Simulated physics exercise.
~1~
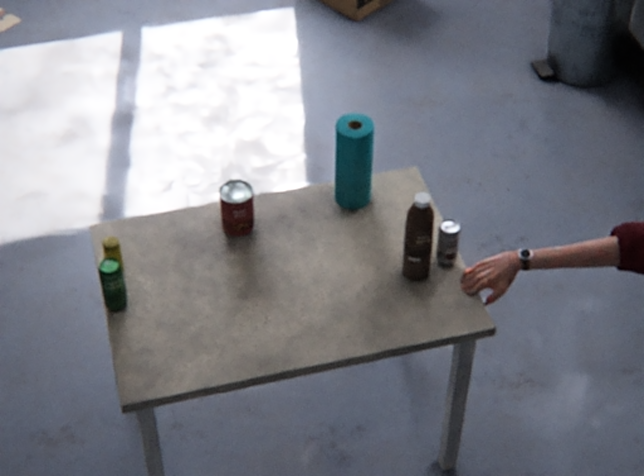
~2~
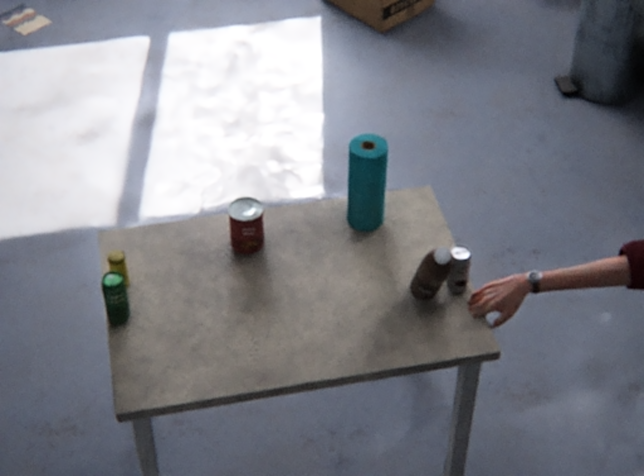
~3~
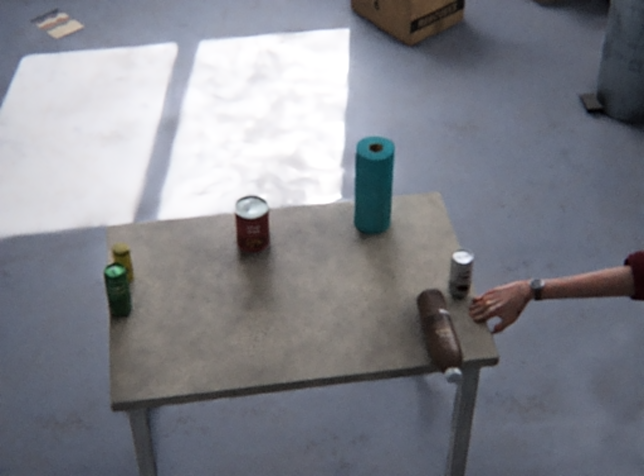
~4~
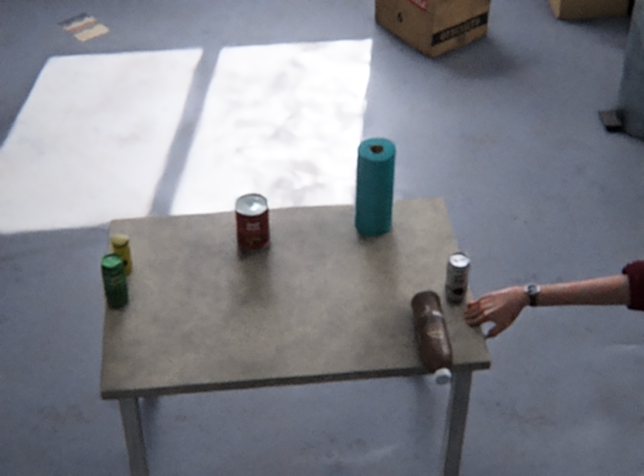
The clip opens on a plain work table holding a green can and a yellow shaker at the left, a red tin, a tall turquoise roll, and a brown bottle beside a white can at the right. A hand with a wristwatch rests by the right edge. The view drifts slightly, and the brown bottle tips over toward the viewer. It drops onto its side, its white cap reaching the near edge. The other five things stay upright, and the bottle ends lying on the table, with the hand still beside the white can.
